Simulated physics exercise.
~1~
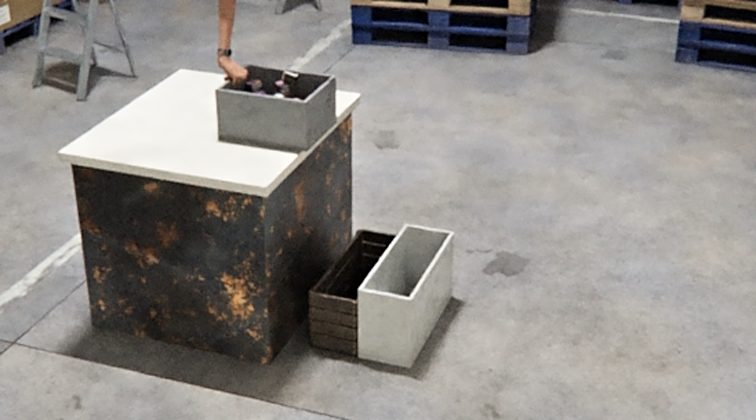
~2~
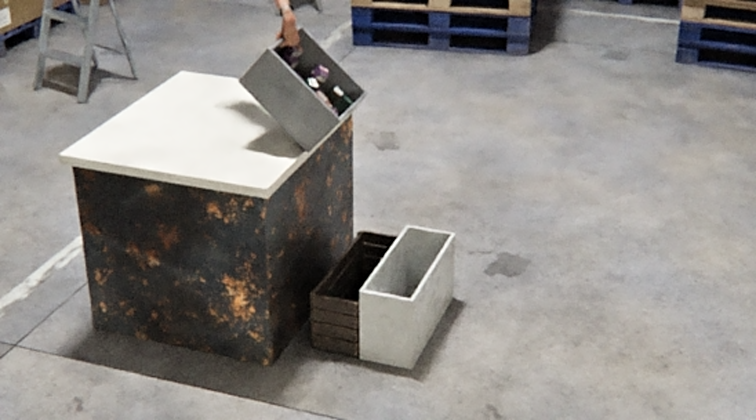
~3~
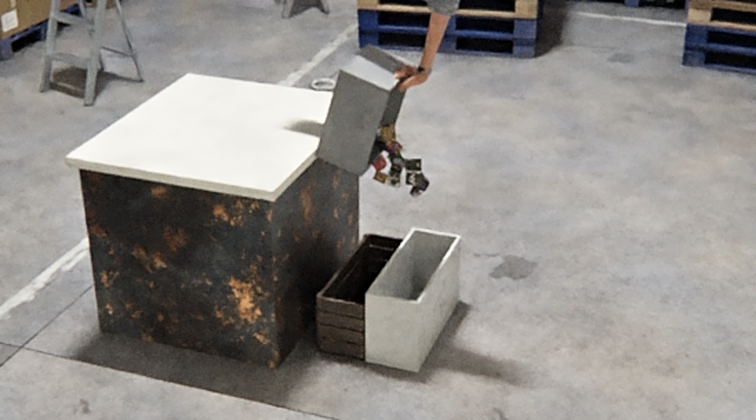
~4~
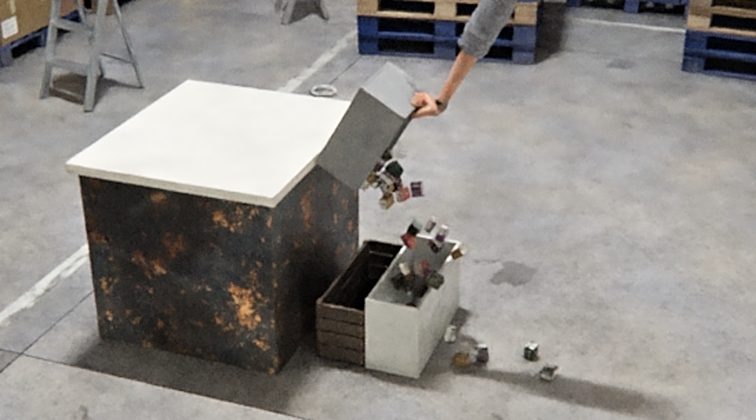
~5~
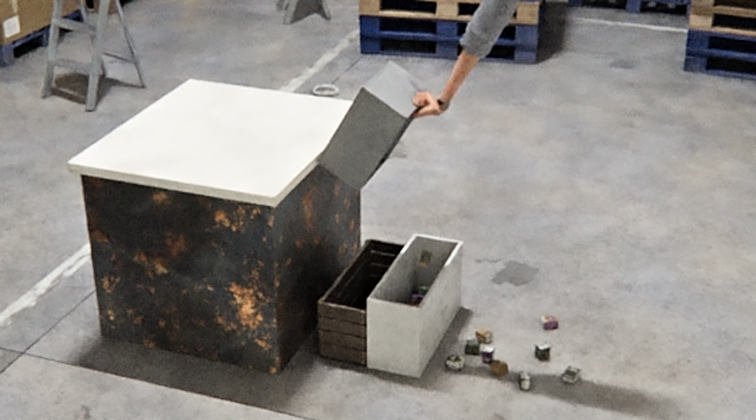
To begin with, a hand holds a grey crate of small cartons on the white top of a dark, rust-patched bench, with a black tub and a white bin standing on the concrete floor below. The hand lifts and tilts the crate to the right, over the bench's end. As it tips further, the cartons begin tumbling out in a loose cluster. More pour down into the white bin, while a few land on the floor beyond it. Finally the arm holds the upturned crate still, with most cartons in the white bin and several scattered to its right.
